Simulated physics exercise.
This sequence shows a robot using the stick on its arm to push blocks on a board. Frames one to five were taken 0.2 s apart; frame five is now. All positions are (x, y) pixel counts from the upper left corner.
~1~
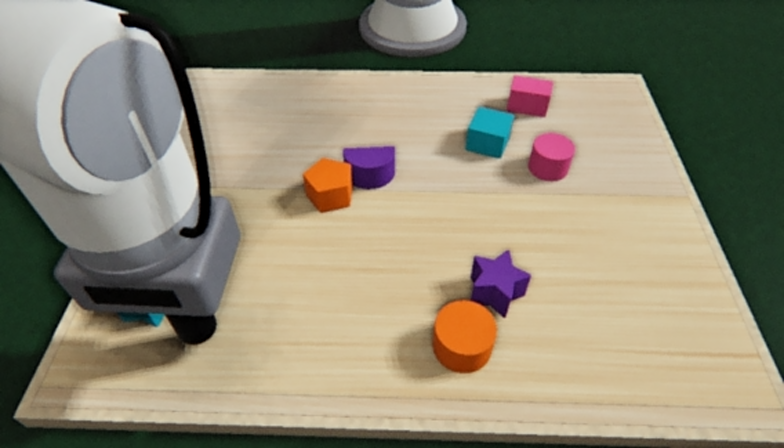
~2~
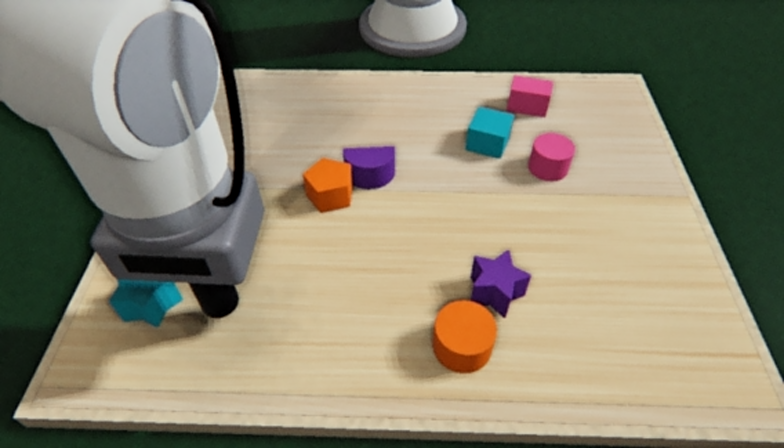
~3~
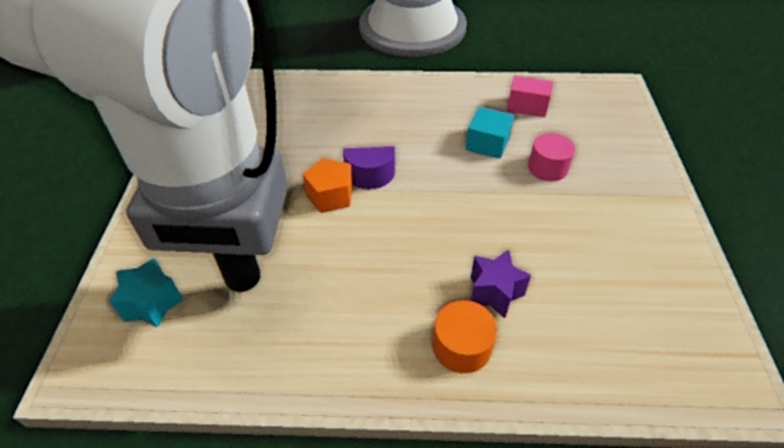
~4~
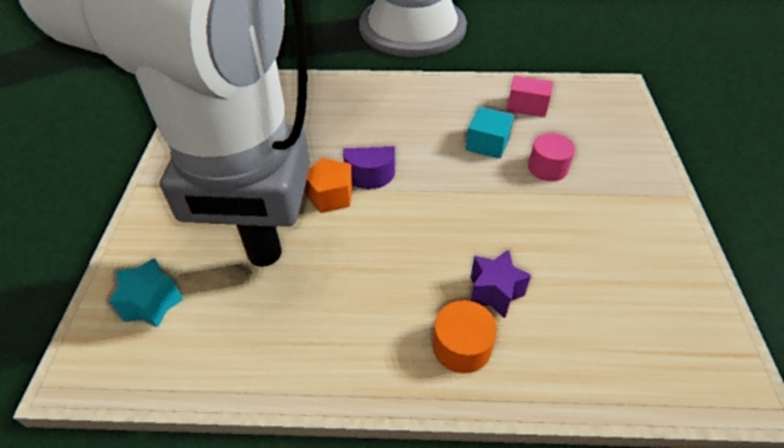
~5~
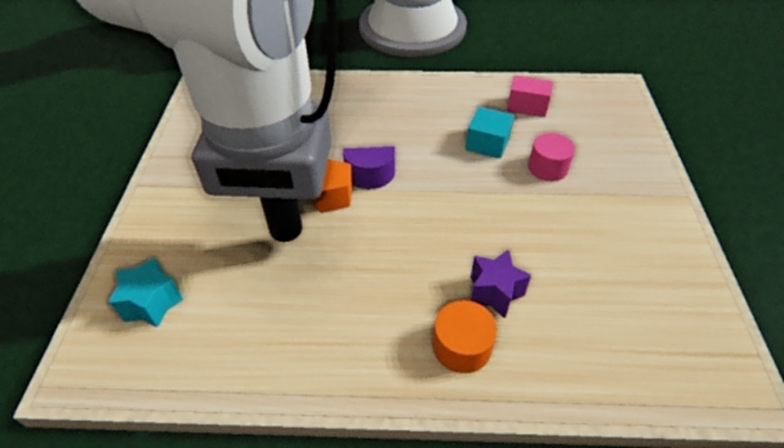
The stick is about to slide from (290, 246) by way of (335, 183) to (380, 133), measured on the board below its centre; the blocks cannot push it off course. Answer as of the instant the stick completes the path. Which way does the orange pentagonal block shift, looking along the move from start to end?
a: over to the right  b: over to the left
My pick is b.
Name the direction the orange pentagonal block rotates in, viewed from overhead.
My answer: Anticlockwise.
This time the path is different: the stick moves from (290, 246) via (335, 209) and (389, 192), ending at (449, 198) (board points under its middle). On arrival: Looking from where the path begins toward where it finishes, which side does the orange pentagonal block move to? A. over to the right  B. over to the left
(B)
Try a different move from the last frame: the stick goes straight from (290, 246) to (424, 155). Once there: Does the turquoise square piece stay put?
Yes, it checks out.
On the path given first. One third of the way, stick at (318, 187); orange pentagonal block at (337, 156); purple D-shaped block at (377, 147), turned 40° clockwise.
Two thirds of the way, stick at (348, 149); orange pentagonal block at (357, 120), turned 35° anticlockwise; purple D-shaped block at (392, 136), turned 100° clockwise.
At the end, stick at (379, 118); orange pentagonal block at (369, 92), turned 85° anticlockwise; purple D-shaped block at (392, 136), turned 100° clockwise.
